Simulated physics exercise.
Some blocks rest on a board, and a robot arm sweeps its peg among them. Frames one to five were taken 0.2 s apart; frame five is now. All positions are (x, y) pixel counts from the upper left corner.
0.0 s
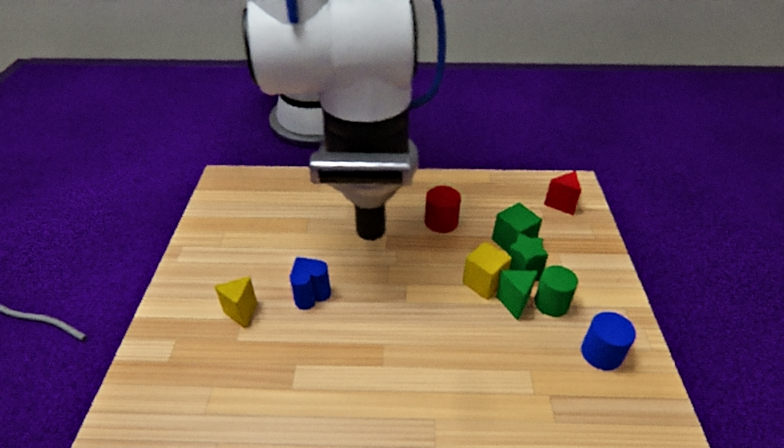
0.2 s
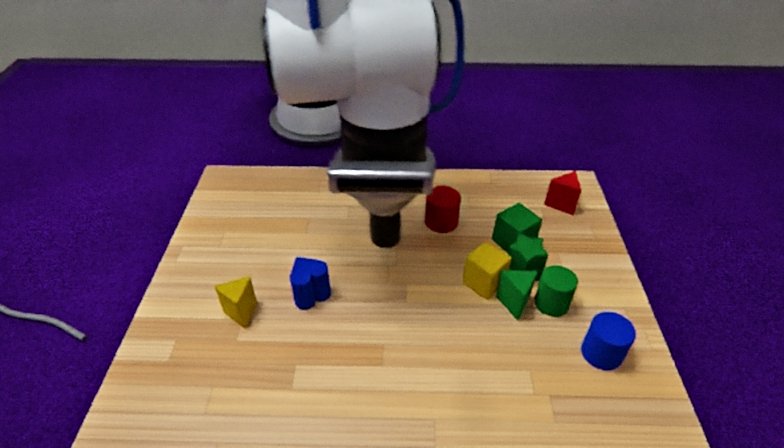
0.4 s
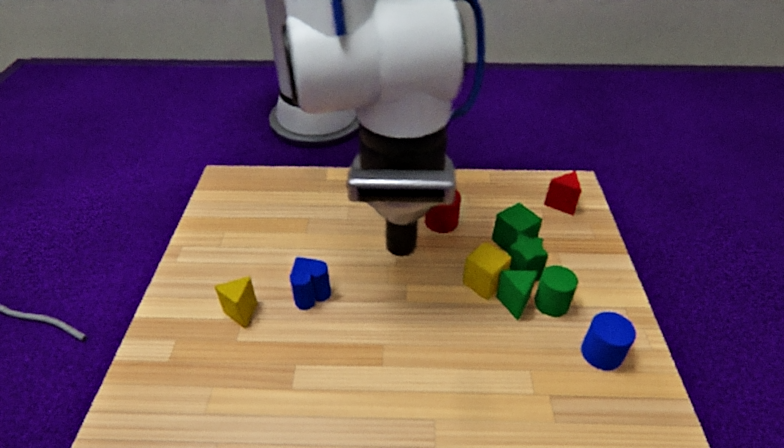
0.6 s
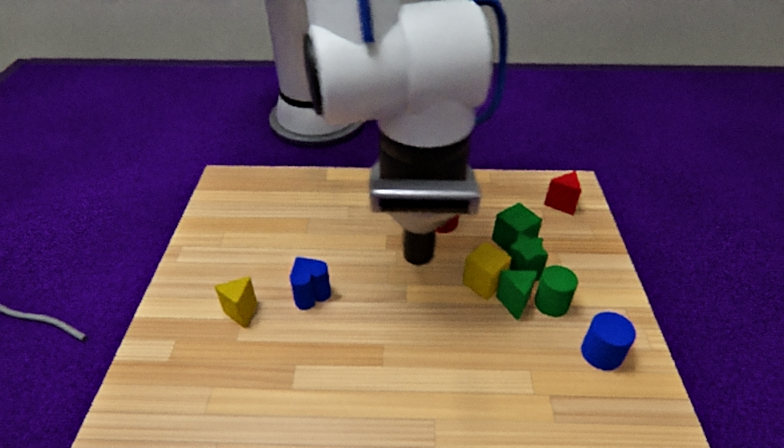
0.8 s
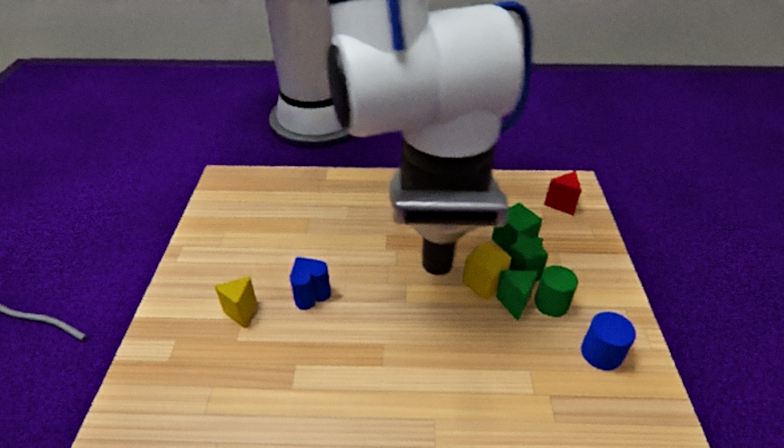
White robot arm moving its dark peg rightward and slightly nearer across a wooden board, passing the red cylinder toward motionless coloured blocks.
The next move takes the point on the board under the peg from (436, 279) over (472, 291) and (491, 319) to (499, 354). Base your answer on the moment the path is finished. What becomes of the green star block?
At the moment the path ends, the green star block no longer stands where it did.
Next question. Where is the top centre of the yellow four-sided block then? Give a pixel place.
Roughly at (520, 263).
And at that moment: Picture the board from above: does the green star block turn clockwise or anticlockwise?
Its spin: Anticlockwise.
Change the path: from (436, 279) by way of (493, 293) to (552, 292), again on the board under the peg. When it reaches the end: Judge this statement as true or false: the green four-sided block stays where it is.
True
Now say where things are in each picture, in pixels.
Lower end of the peg at (371, 231), tops of blocks, yellow four-sided block at (489, 257), green triangle at (521, 278), green star block at (530, 246), green disc at (560, 277), in the first frame.
Peg at (385, 238), blocks as before, in the second frame.
Peg at (401, 246), blocks as before, in the third frame.
Peg at (419, 255), blocks as before, in the fourth frame.
Peg at (437, 265), yellow four-sided block at (489, 257), green triangle at (521, 278), green star block at (530, 246), green disc at (560, 277), in the fifth frame.
On the path given first. One third of the way, peg at (475, 277); yellow four-sided block at (514, 260), turned 20° anticlockwise; green triangle at (531, 285), turned 20° anticlockwise; green star block at (536, 244), turned 15° anticlockwise.
Two thirds of the way, peg at (494, 306); yellow four-sided block at (520, 263), turned 45° anticlockwise; green triangle at (532, 288), turned 20° anticlockwise; green star block at (537, 243), turned 25° anticlockwise.
At the end, peg at (503, 340); yellow four-sided block at (520, 263), turned 45° anticlockwise; green triangle at (532, 288), turned 20° anticlockwise; green star block at (537, 243), turned 25° anticlockwise; green disc not moved.
